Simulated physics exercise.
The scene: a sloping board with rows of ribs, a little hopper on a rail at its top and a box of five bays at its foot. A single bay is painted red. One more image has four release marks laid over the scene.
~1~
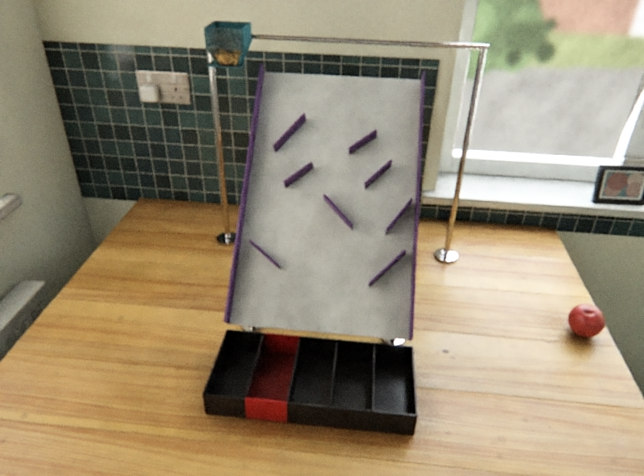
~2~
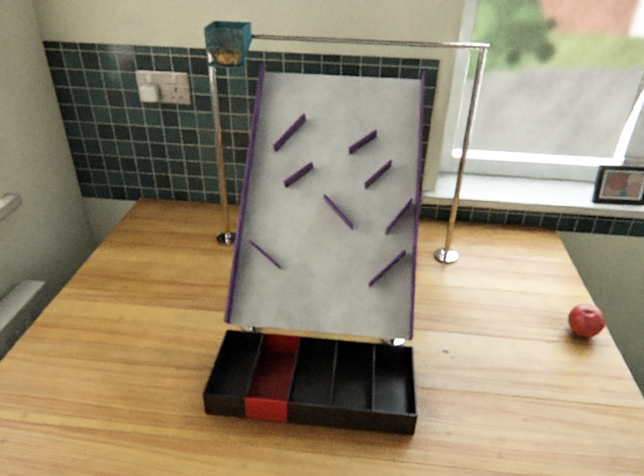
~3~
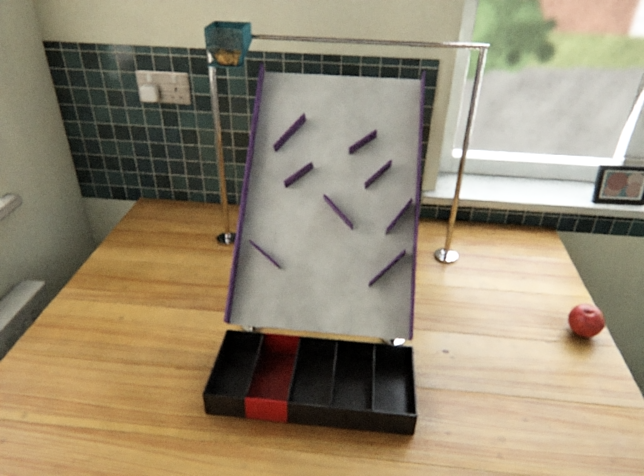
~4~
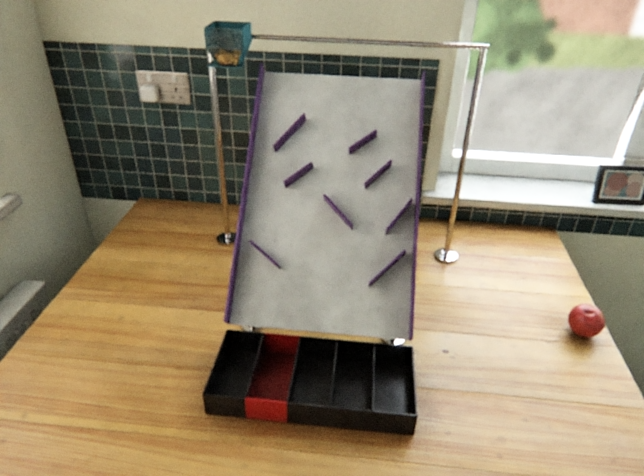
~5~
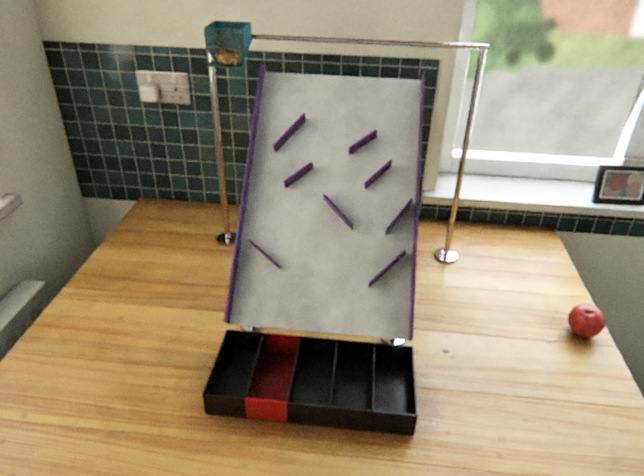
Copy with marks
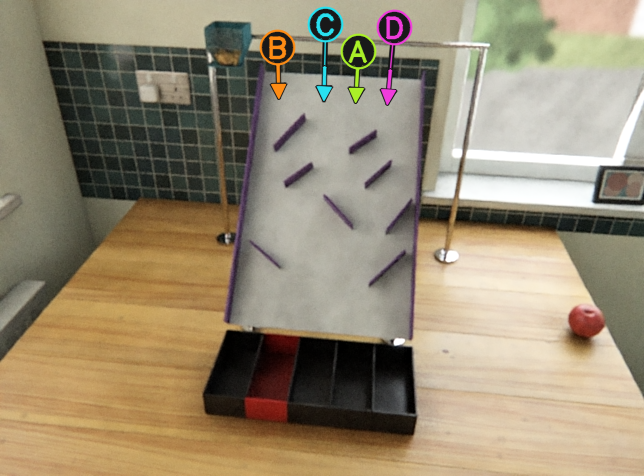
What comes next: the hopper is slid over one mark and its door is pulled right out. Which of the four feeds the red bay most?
A beats the others.
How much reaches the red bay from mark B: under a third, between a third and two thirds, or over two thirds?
Mark B gives under a third.
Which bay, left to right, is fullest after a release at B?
It is the first one.
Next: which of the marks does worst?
The answer is B.
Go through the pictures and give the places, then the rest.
The first picture shows hopper (231, 56), dried chickpeas, door shut.
The second picture shows ribs (273, 146) to (305, 113), (349, 148) to (377, 130), (284, 182) to (312, 162).
The third picture shows ribs (365, 183) to (392, 160), (324, 194) to (352, 225), (387, 230) to (412, 199).
The fourth picture shows ribs (250, 240) to (278, 265), (369, 283) to (405, 250).
The fifth picture shows red bay (266, 409), number 2 of 5 from the left.
On the marked copy, mark A meets the board at (355, 97); mark B meets the board at (278, 93); mark C meets the board at (324, 95); mark D meets the board at (387, 99).
If A is chosen, roughly a third in the red bay, roughly half in other bays.
If B is chosen, not one piece in the red bay, almost all in other bays.
If C is chosen, roughly a quarter in the red bay, the larger part in other bays, just a few held on the board.
If D is chosen, about a tenth in the red bay, the larger part in other bays, about a tenth held on the board.
